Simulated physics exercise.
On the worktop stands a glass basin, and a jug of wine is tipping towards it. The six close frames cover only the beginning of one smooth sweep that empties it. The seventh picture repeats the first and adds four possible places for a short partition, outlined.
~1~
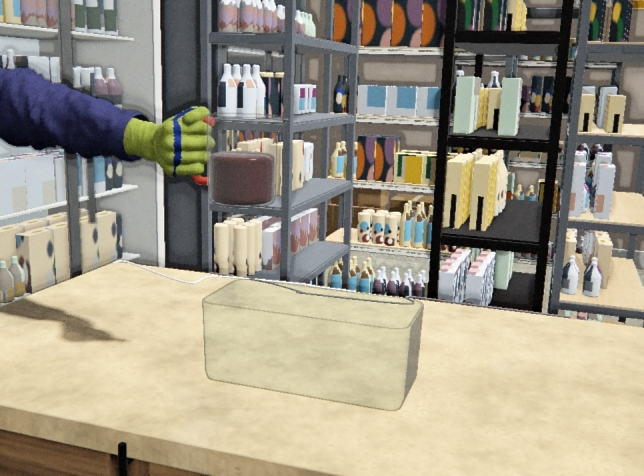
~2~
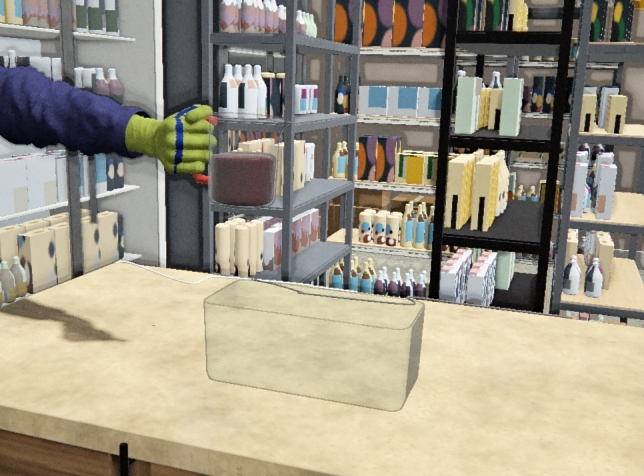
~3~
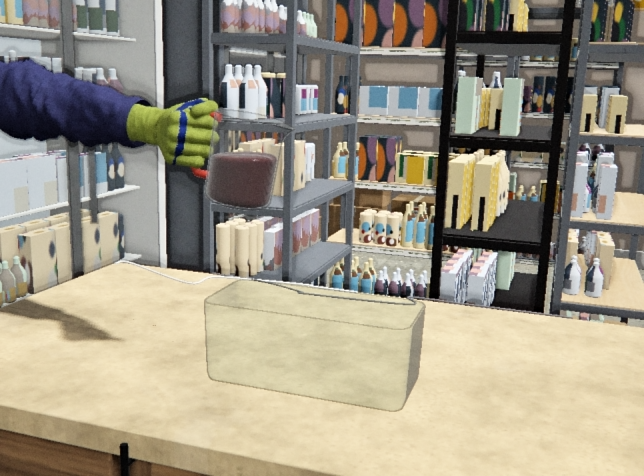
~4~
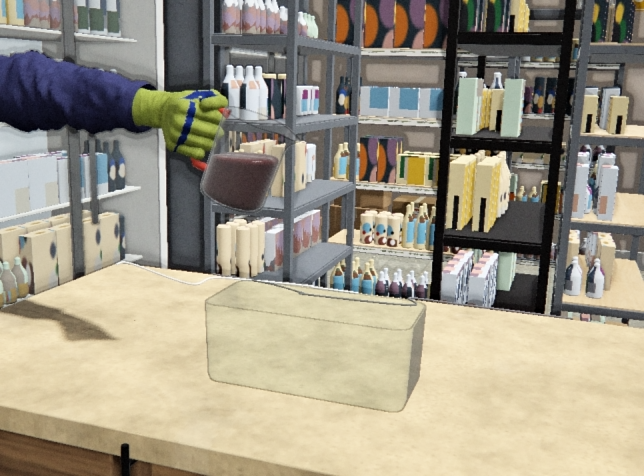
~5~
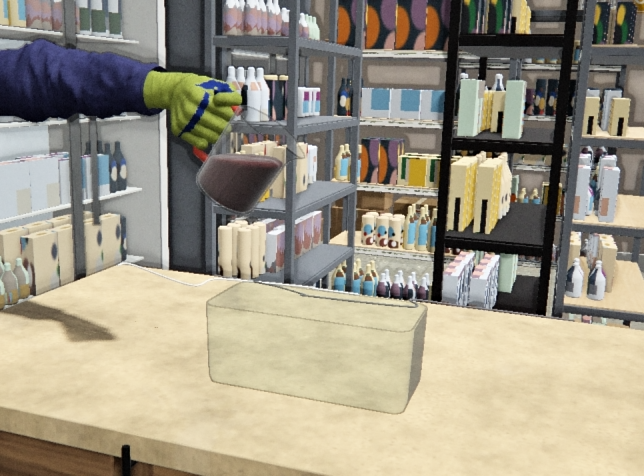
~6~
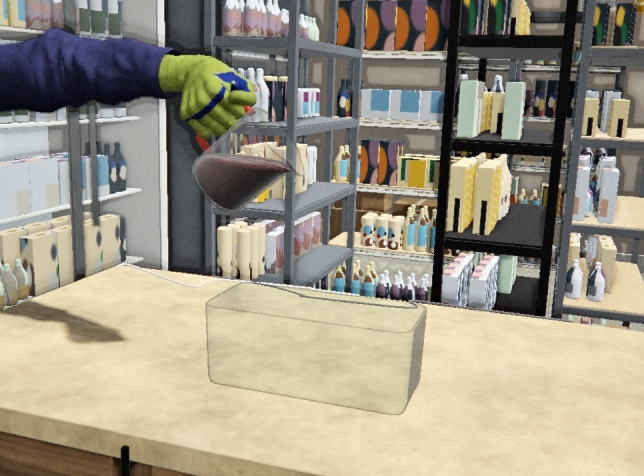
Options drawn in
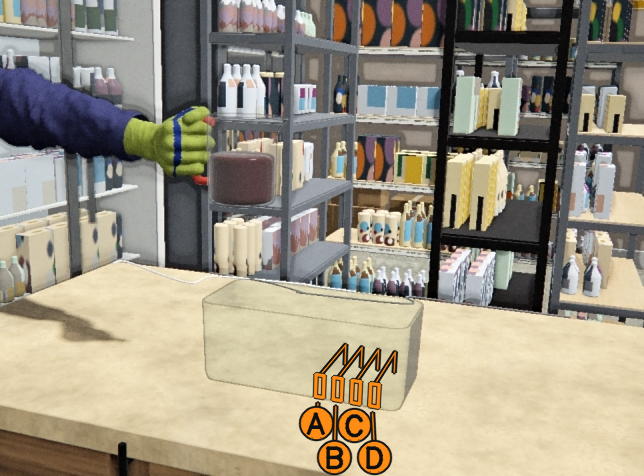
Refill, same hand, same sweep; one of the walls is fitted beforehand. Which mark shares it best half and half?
The answer is slot A.
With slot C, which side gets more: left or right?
The left one.
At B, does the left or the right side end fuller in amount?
More ends on the left.
On the marked copy, A at (317, 403); B at (335, 406); C at (354, 409); D at (372, 412).
Choosing A, about 46 % ends left of the wall and 52 % right of it.
Choosing B, about 87 % ends left of the wall and 9 % right of it; 4 % is lost outside.
Choosing C, about 86 % ends left of the wall and 10 % right of it; 4 % is lost outside.
Choosing D, about 81 % ends left of the wall and 17 % right of it.
